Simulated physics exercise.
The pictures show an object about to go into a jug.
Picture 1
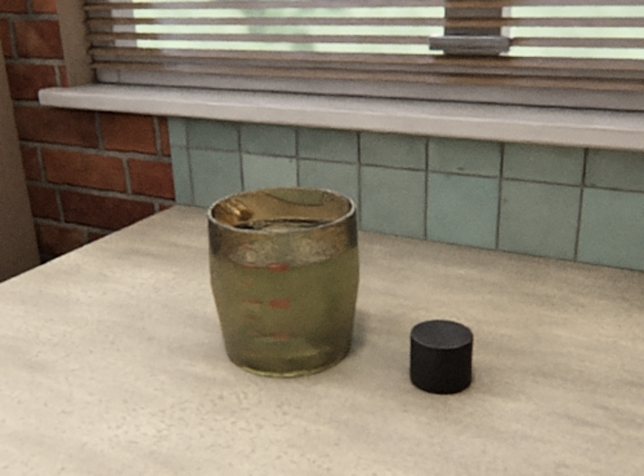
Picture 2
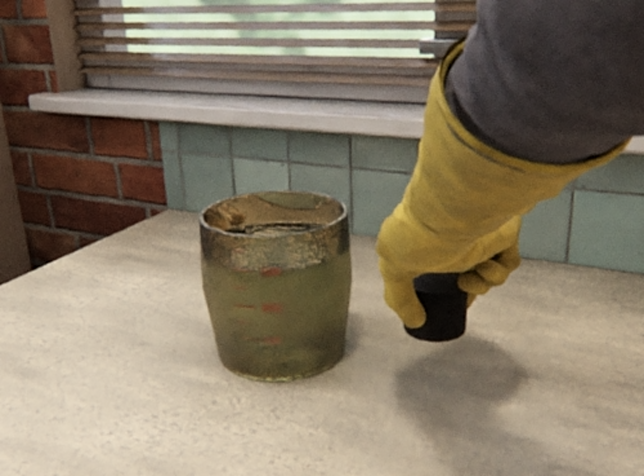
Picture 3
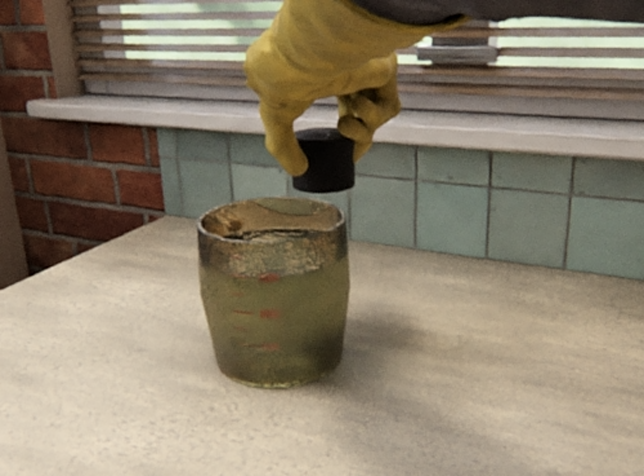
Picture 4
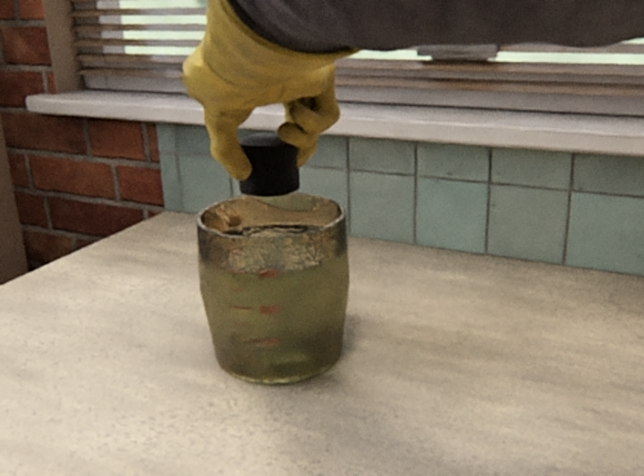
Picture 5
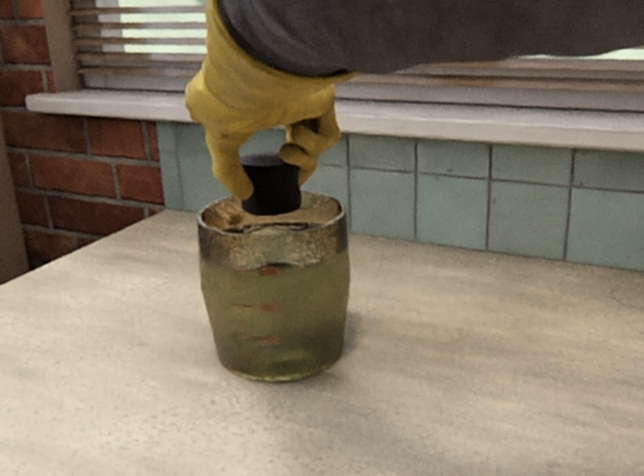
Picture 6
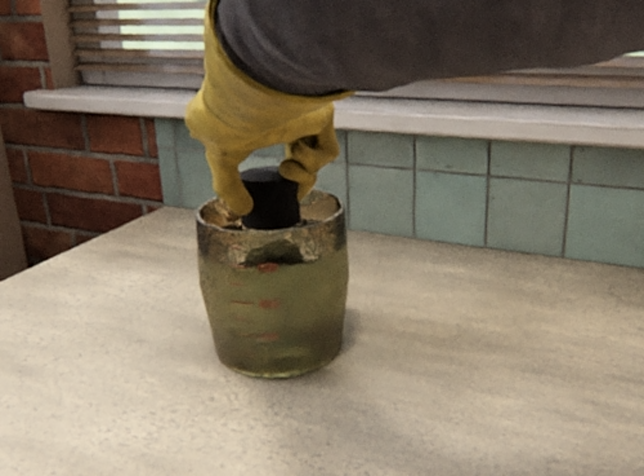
A hand in a yellow glove, with a dark grey sleeve, reaches in from the upper right and picks up a small black cylinder right of a glass jug of murky greenish liquid with red marks. It carries the cylinder left above the jug, then lowers it inside the rim, just over the surface. The pale worktop, seen from slightly above, has green tiles, red brick and a blind behind, the view shifting slightly early on.
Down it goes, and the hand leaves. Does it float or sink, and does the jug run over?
It goes to the bottom, and the jug has room for it.
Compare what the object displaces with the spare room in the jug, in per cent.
Some 20 per cent.
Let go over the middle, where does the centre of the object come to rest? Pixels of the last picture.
Close to (277, 319).
Next, the iron weight enters the water; the jug is about three quarters full.
After that, the iron weight goes on down; the jug is about three quarters full.
Finally, the iron weight has sunk; the jug is about three quarters full; the top is dry.
